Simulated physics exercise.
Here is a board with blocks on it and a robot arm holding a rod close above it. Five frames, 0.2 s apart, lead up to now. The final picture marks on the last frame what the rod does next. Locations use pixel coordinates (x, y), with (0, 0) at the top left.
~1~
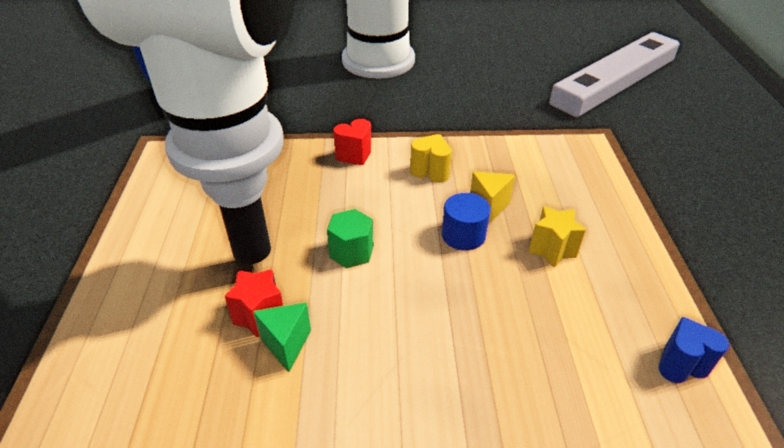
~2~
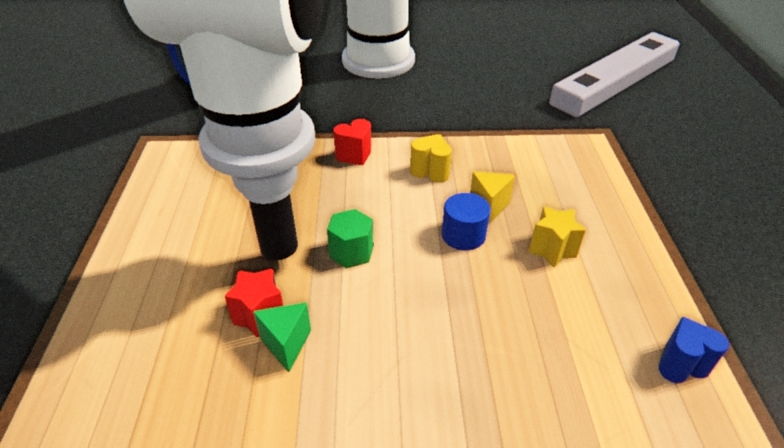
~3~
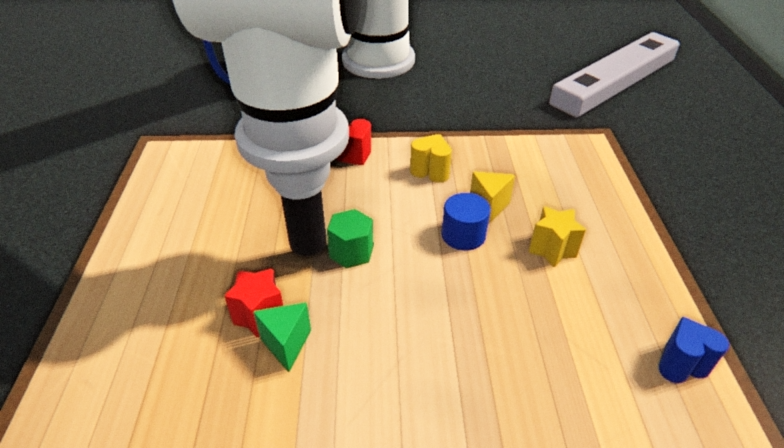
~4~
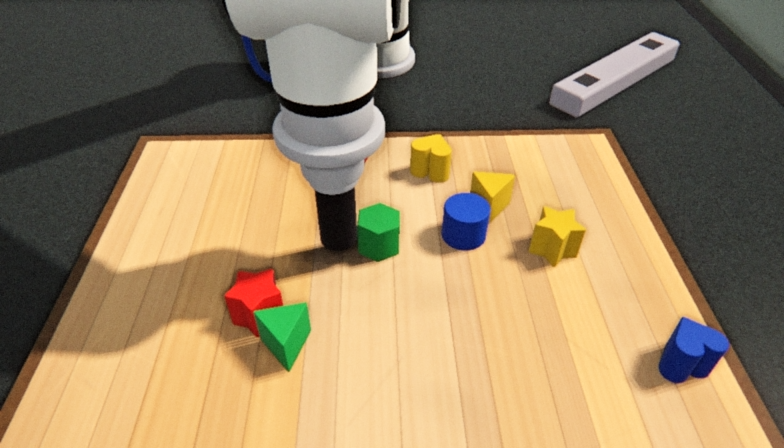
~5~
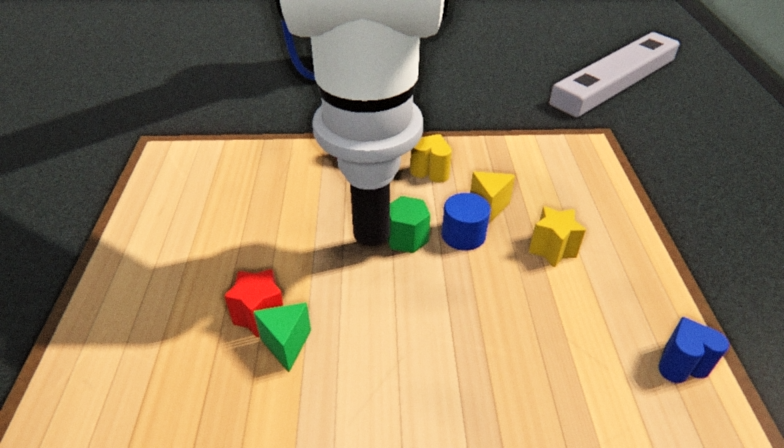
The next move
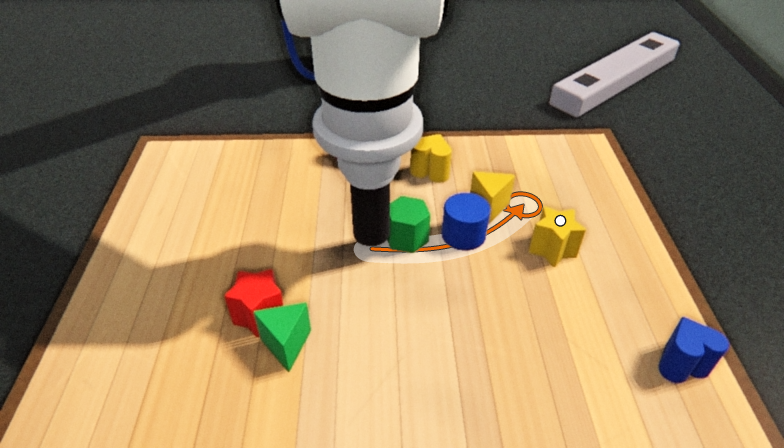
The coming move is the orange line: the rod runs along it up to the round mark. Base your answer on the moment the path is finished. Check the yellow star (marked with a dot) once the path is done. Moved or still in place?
By the end it is where it was.
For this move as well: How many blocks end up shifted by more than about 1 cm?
My best guess is that three blocks or more move over 1 cm.
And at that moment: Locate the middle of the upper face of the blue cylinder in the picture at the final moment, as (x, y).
Just about (543, 156).
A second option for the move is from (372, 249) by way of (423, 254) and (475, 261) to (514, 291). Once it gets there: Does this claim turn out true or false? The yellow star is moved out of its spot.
False.
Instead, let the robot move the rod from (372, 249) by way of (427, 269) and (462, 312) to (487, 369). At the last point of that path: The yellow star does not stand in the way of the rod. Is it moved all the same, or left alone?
Once the path ends, it is where it was.
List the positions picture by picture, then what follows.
In the first picture, lower end of the rod at (252, 251), tops of blocks, green six-sided block at (350, 223), blue cylinder at (467, 206), yellow triangle at (493, 180), yellow star at (560, 221).
In the second picture, rod at (279, 247), blocks as before.
In the third picture, rod at (308, 243), blocks as before.
In the fourth picture, rod at (339, 238), green six-sided block at (379, 217).
In the fifth picture, rod at (371, 234), green six-sided block at (408, 209), blue cylinder at (467, 206), yellow triangle at (493, 180), yellow star at (560, 221).
The drawn path runs from (372, 249) over (434, 248) and (488, 232) to (524, 205); the dot is on the yellow star.
What follows on the original path. One third of the way, rod at (435, 233); green six-sided block at (442, 194), turned 55° anticlockwise; blue cylinder at (488, 199); yellow triangle at (505, 180), turned 40° anticlockwise.
Two thirds of the way, rod at (490, 217); green six-sided block at (450, 189), turned 95° anticlockwise; blue cylinder at (514, 184); yellow triangle at (523, 163), turned 50° anticlockwise.
At the end, rod at (527, 189); green six-sided block at (450, 189), turned 95° anticlockwise; blue cylinder at (543, 156); yellow triangle at (538, 137), turned 75° anticlockwise; yellow star not moved.
